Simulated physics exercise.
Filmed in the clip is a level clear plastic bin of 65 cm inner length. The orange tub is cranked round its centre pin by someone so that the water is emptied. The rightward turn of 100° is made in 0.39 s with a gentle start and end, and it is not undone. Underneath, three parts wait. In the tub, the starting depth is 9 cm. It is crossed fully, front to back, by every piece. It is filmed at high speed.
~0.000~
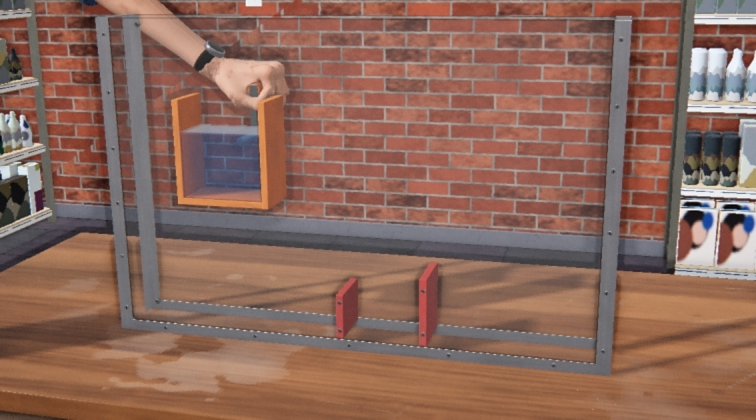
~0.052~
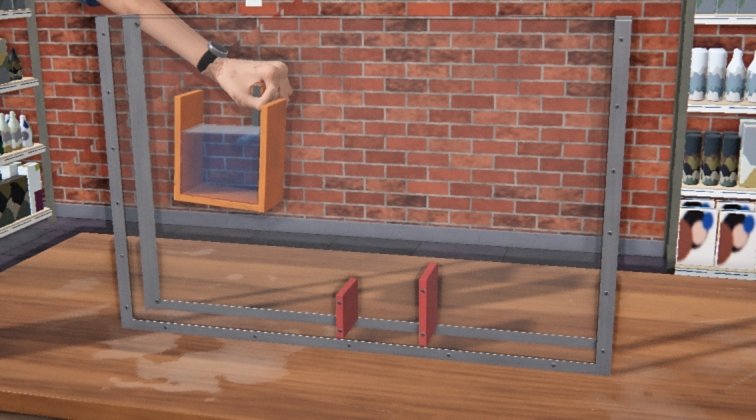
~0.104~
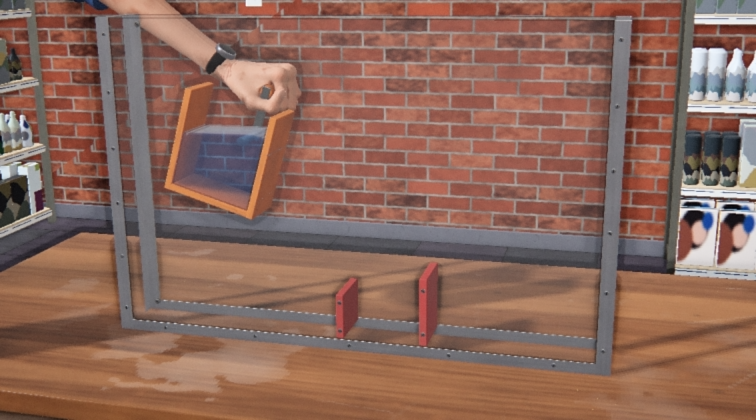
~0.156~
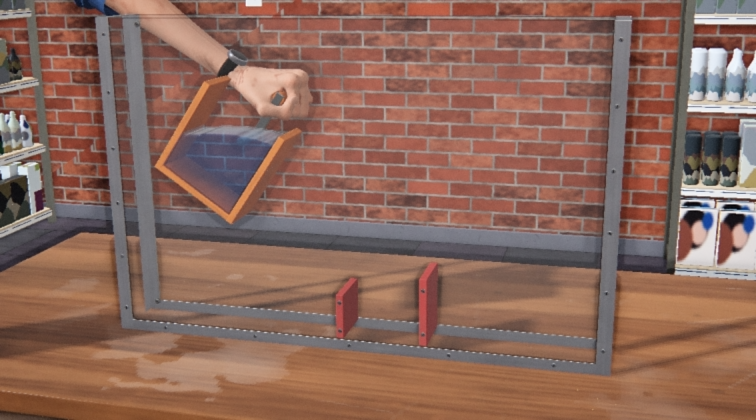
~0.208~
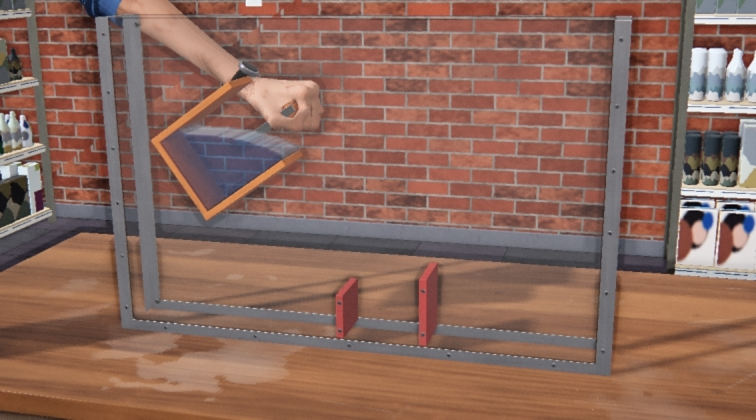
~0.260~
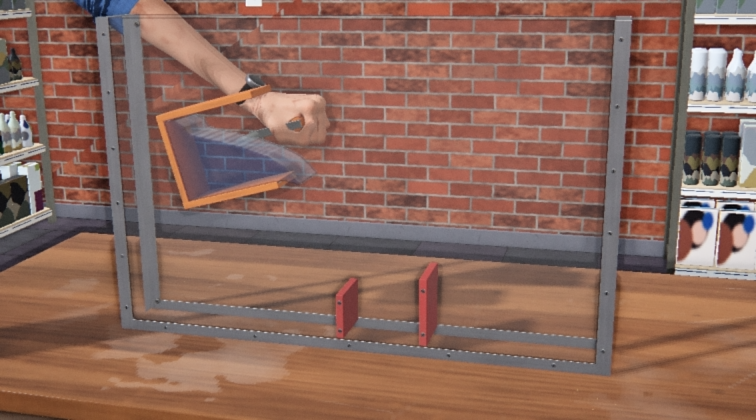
In a clear plastic bin, a hand turns an orange tub of water rightward.
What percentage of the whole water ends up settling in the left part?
About 65 per cent.
By 0.46 s the parts hold 27, 3 and 0 per cent, with 71 still above them.
By 0.70 s the parts hold 38, 32 and 0 per cent, with 30 still above them.
By 1.03 s the parts hold 62, 33 and 1 per cent, with 3 still above them.
At rest it is 66 per cent left, 33 middle, 1 right.
